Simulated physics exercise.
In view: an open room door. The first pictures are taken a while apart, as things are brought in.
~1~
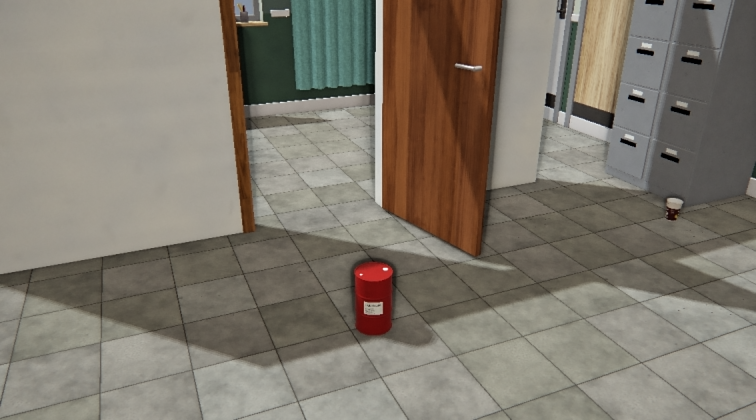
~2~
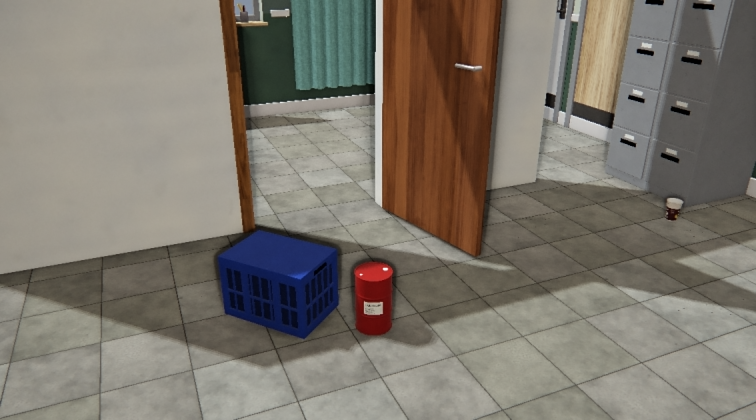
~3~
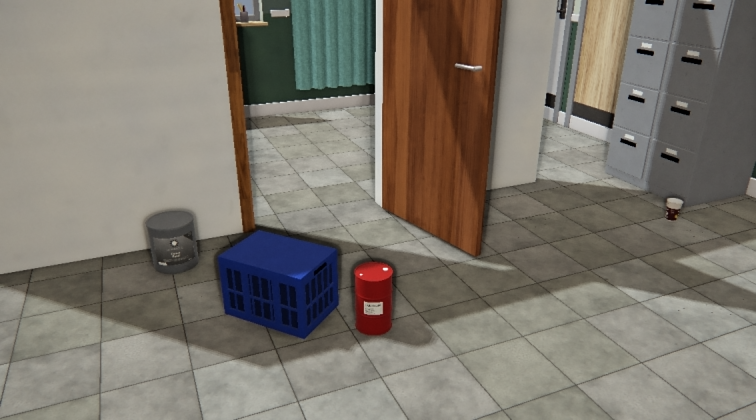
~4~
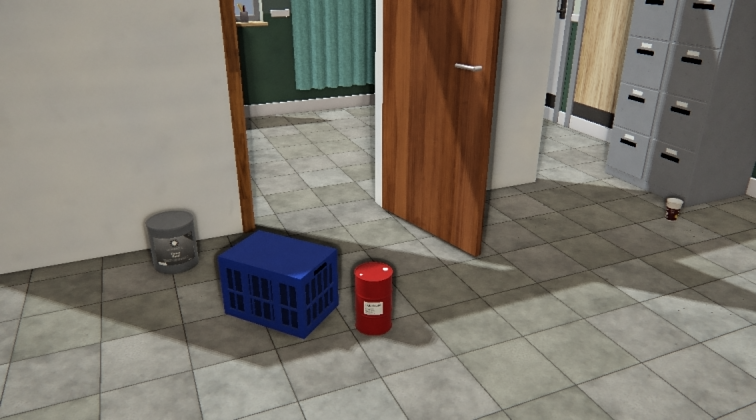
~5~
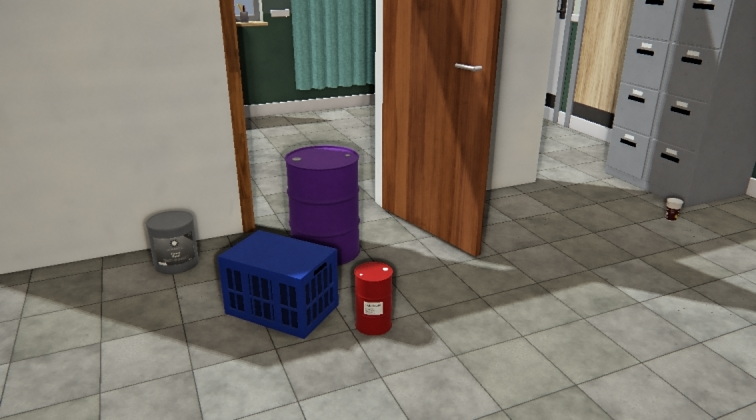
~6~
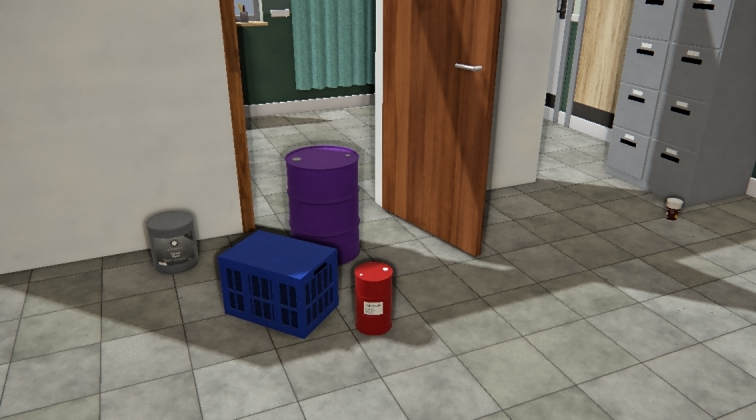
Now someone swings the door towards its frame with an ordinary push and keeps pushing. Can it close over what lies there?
The door stops short.
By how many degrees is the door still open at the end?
Some 55° open.
Then, 0.50 s after the last picture, door at 88°.
Then, 0.70 s after the last picture, door at 72°.
Then, 0.90 s after the last picture, door at 55°.
At rest, door at 53°; all 4 in place. Seen from the same camera at the end, purple drum near (320, 205).
